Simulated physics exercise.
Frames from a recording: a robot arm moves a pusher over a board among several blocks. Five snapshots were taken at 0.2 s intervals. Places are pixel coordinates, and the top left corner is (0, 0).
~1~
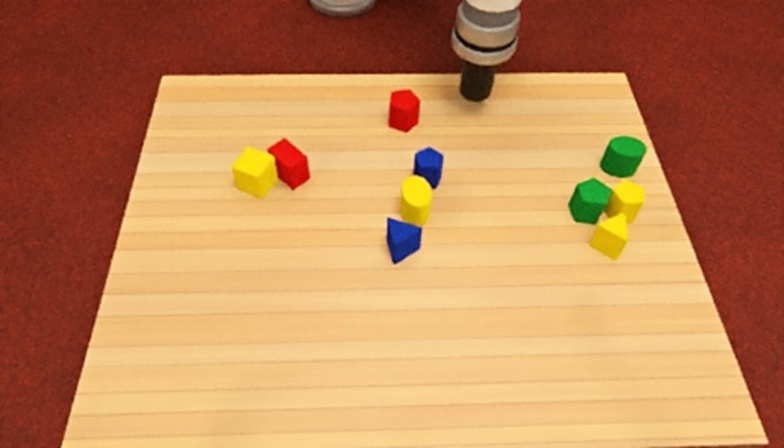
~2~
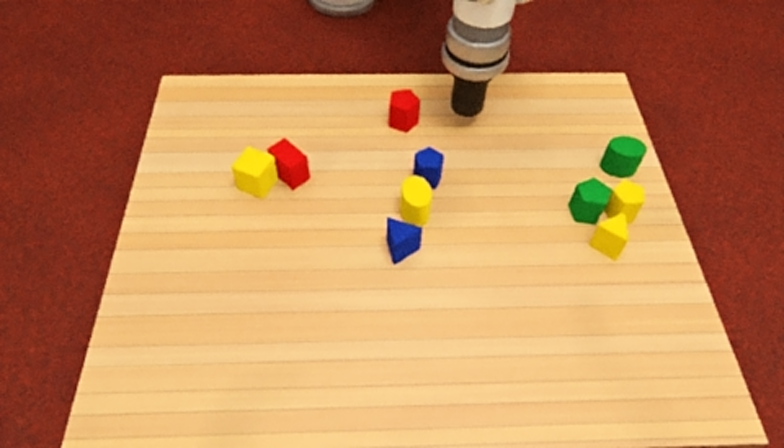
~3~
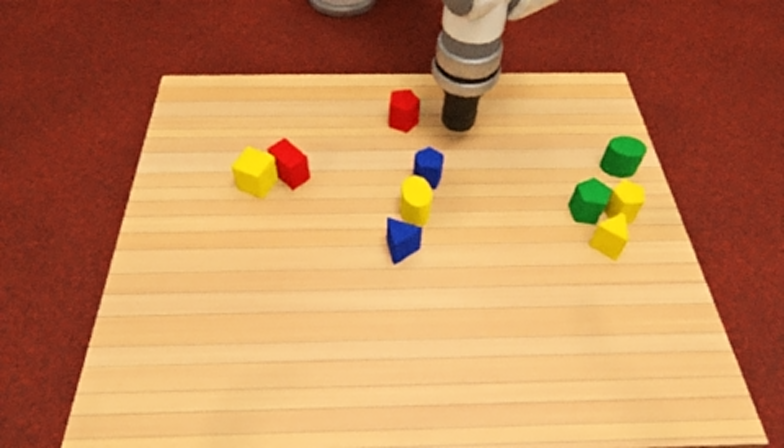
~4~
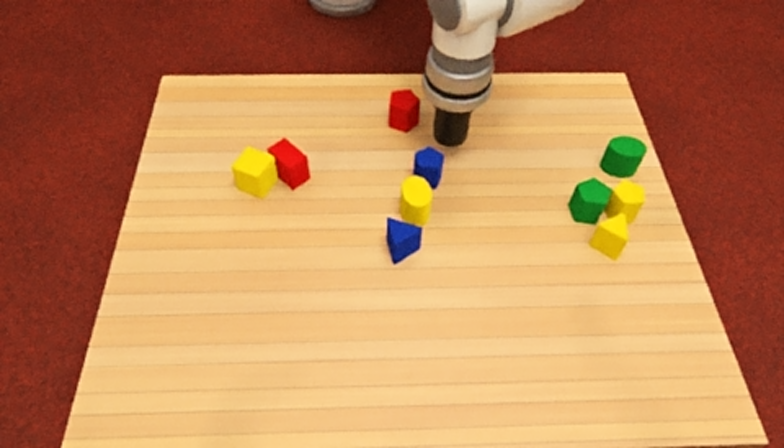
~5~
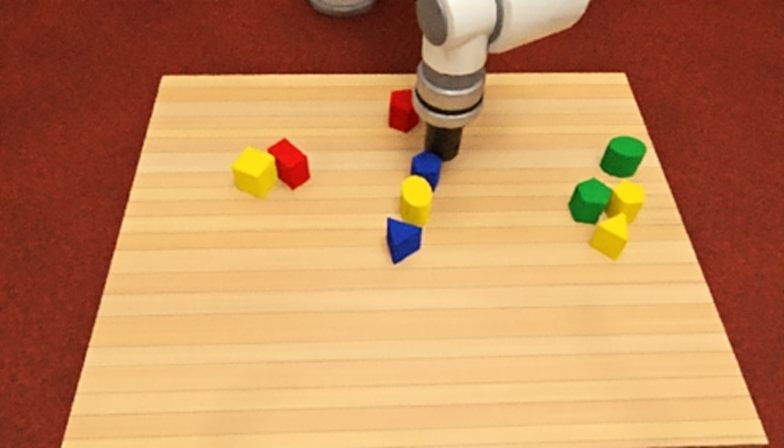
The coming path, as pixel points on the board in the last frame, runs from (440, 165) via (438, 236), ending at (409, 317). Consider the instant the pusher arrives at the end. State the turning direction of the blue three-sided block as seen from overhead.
Bird's-eye view: Clockwise.
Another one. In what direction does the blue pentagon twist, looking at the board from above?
From overhead, the rotation is clockwise.
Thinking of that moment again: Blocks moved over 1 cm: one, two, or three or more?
It moves three or more blocks.
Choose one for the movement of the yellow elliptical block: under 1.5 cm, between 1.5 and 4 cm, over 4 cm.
I'd go with 1.5 to 4 cm for this block.
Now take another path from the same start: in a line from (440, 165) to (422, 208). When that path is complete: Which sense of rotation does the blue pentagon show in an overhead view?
The answer is clockwise.
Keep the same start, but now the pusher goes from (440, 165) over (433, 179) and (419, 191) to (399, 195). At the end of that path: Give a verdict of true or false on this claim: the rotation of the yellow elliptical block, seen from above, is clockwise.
That claim is false.
On the path given first. One third of the way, pusher at (445, 198); yellow elliptical block at (394, 205), turned 60° anticlockwise; blue pentagon at (413, 186).
Two thirds of the way, pusher at (431, 249); blue three-sided block at (396, 237), turned 45° clockwise; yellow elliptical block at (393, 205), turned 60° anticlockwise; blue pentagon at (413, 187).
At the end, pusher at (410, 305); blue three-sided block at (396, 242), turned 80° clockwise; red pentagon in place; yellow elliptical block at (393, 205), turned 60° anticlockwise; blue pentagon at (413, 187), turned 130° clockwise.
